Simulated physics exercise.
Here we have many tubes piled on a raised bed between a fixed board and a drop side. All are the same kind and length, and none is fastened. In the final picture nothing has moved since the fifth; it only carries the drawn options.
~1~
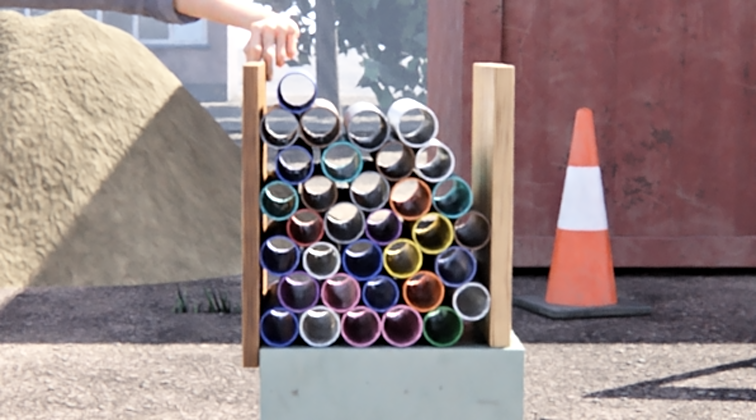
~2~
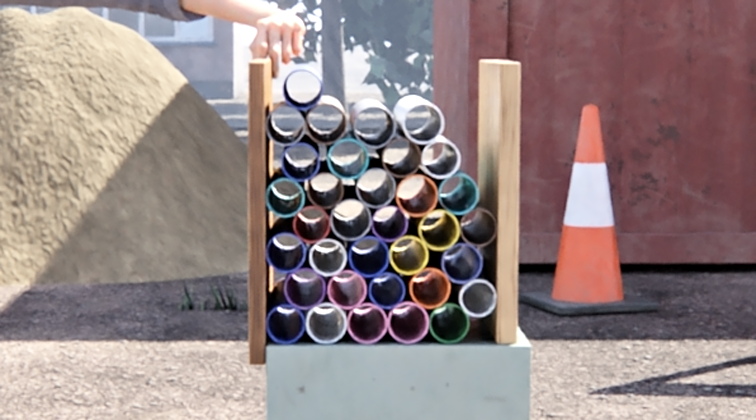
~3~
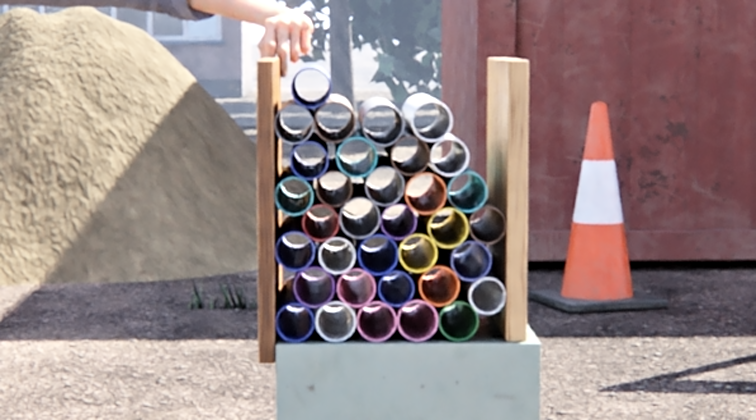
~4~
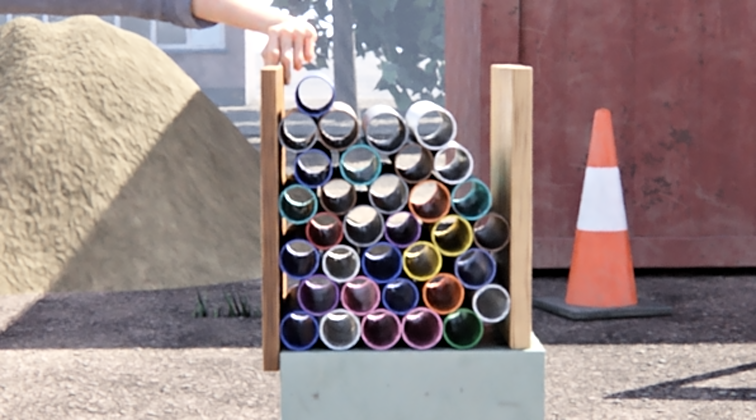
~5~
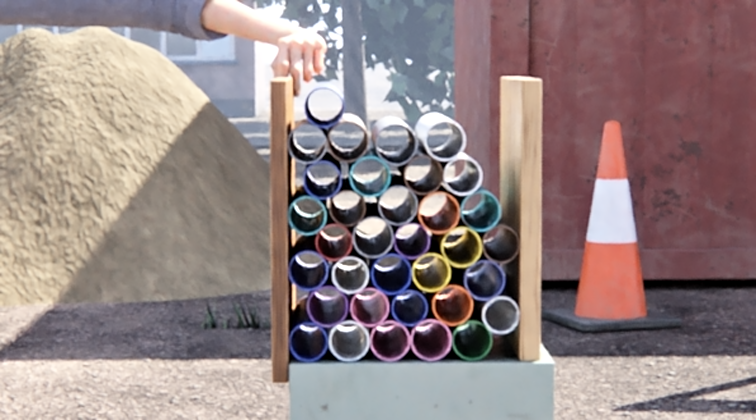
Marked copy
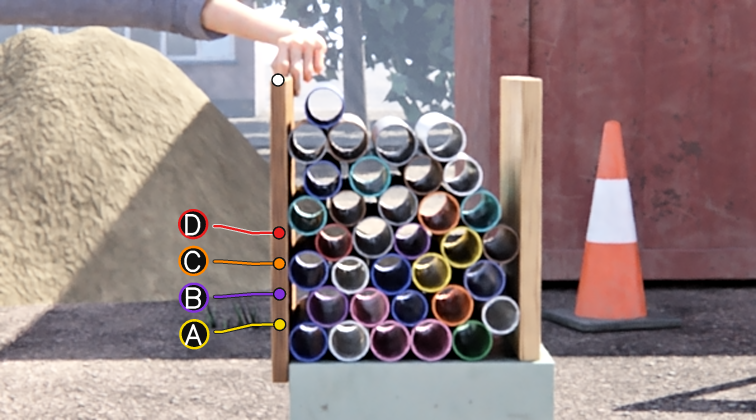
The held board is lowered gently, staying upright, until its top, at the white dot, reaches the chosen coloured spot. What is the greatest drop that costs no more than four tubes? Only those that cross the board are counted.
D is the limit.
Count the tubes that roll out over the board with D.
The count is two.
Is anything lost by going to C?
Yes, at C.
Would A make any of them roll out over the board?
Yes, at A.
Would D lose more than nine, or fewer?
Fewer than nine.
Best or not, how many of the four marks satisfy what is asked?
One of the four.
On the marked copy, A at (280, 325); B at (279, 294); C at (279, 263); D at (279, 233); the white dot at (278, 80).
Taking D. A third of the way, top of the board (287, 147).
Two thirds of the way, top of the board (288, 223).
When it is over, top of the board (288, 232), two out over the board.
As for the rest, A more than four out over the board; B five out over the board; C five out over the board.
